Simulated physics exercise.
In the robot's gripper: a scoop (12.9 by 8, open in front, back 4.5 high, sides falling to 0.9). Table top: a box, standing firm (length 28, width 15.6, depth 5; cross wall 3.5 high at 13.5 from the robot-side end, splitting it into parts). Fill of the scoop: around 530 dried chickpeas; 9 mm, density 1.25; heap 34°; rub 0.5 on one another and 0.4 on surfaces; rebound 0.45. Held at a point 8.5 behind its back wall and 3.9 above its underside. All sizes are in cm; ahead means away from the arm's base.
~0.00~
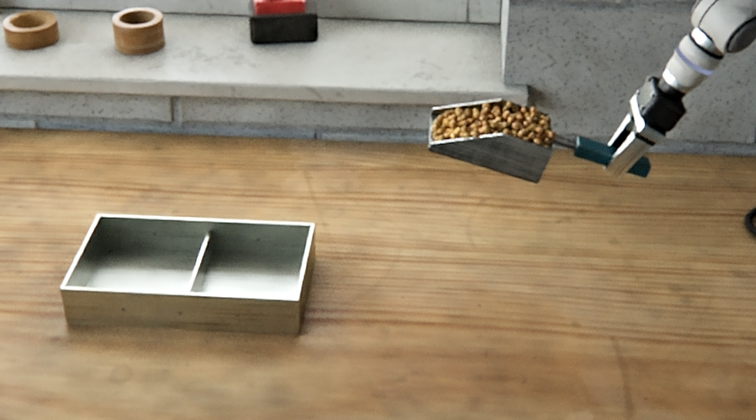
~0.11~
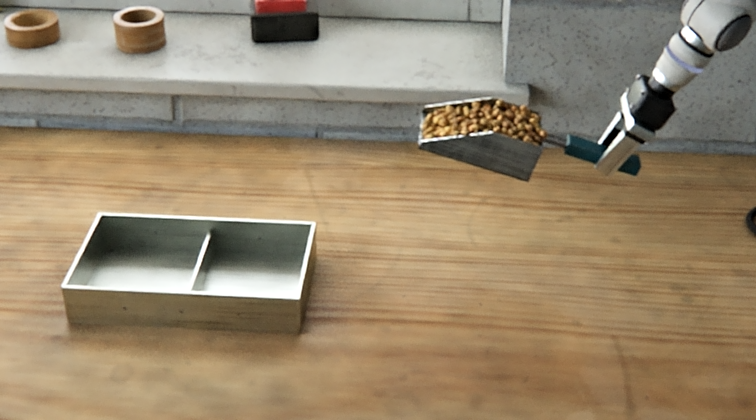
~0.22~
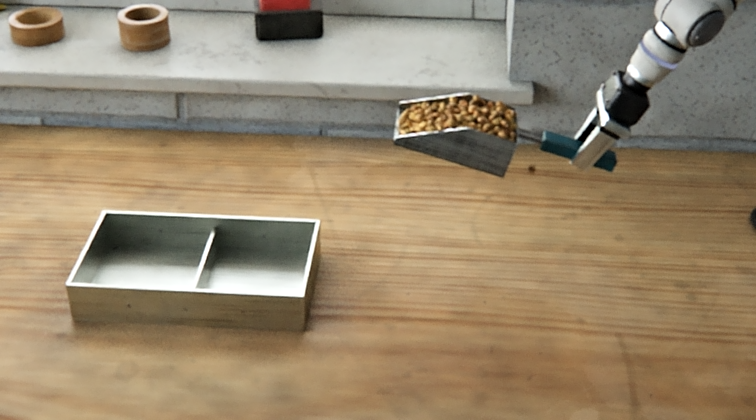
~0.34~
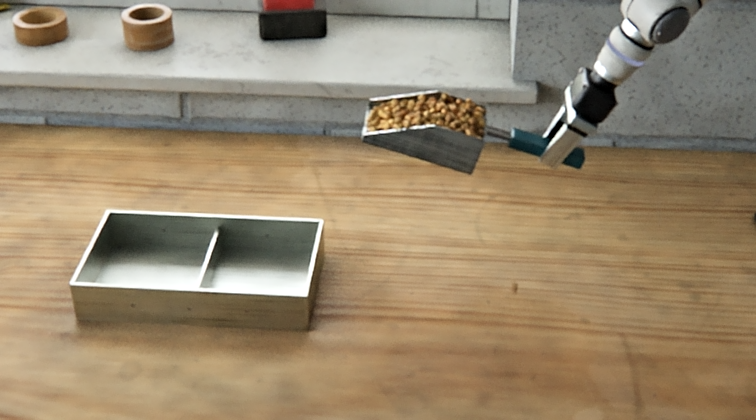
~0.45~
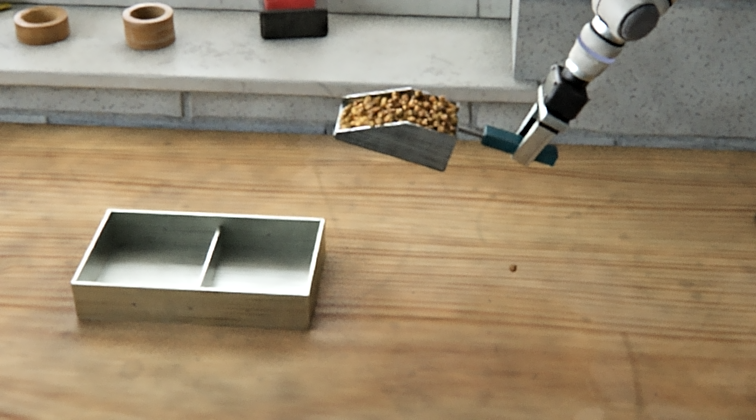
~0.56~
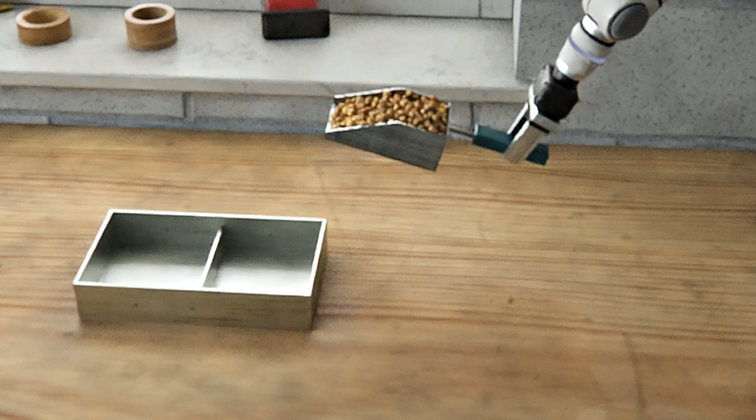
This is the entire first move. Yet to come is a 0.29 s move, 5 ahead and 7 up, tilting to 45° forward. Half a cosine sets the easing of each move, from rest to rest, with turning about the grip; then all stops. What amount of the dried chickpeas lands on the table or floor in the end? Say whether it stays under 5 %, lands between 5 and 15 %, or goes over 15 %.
It goes over 15 %.
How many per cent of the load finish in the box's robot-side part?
The share comes to around 15 per cent.
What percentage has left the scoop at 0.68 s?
Share out so far: Close to 0 %.
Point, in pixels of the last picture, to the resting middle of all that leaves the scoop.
(349, 289).
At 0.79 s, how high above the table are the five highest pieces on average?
Height: Some 22 cm.
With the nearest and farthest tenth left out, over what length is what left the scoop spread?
The stretch runs around 18 cm.
After 0.68 s, tilted 4° forward, highest piece 25 above the table; 526 on the scoop, 1 on the table or floor.
After 0.79 s, tilted 39° forward, highest piece 21 above the table; 422 on the scoop, 8 in the robot-side part, 1 on the table or floor, 96 in flight or on a rim.
After 1.05 s, tilted 45° forward, highest piece 12 above the table; 360 on the table or floor, 67 in the robot-side part, 3 on the scoop, 97 in flight or on a rim.
After 2.10 s, tilted 45° forward, highest piece 3 above the table; 459 on the table or floor, 68 in the robot-side part.
In the end, 459 on the table or floor, 68 in the robot-side part. That is 87 % on the table or floor.
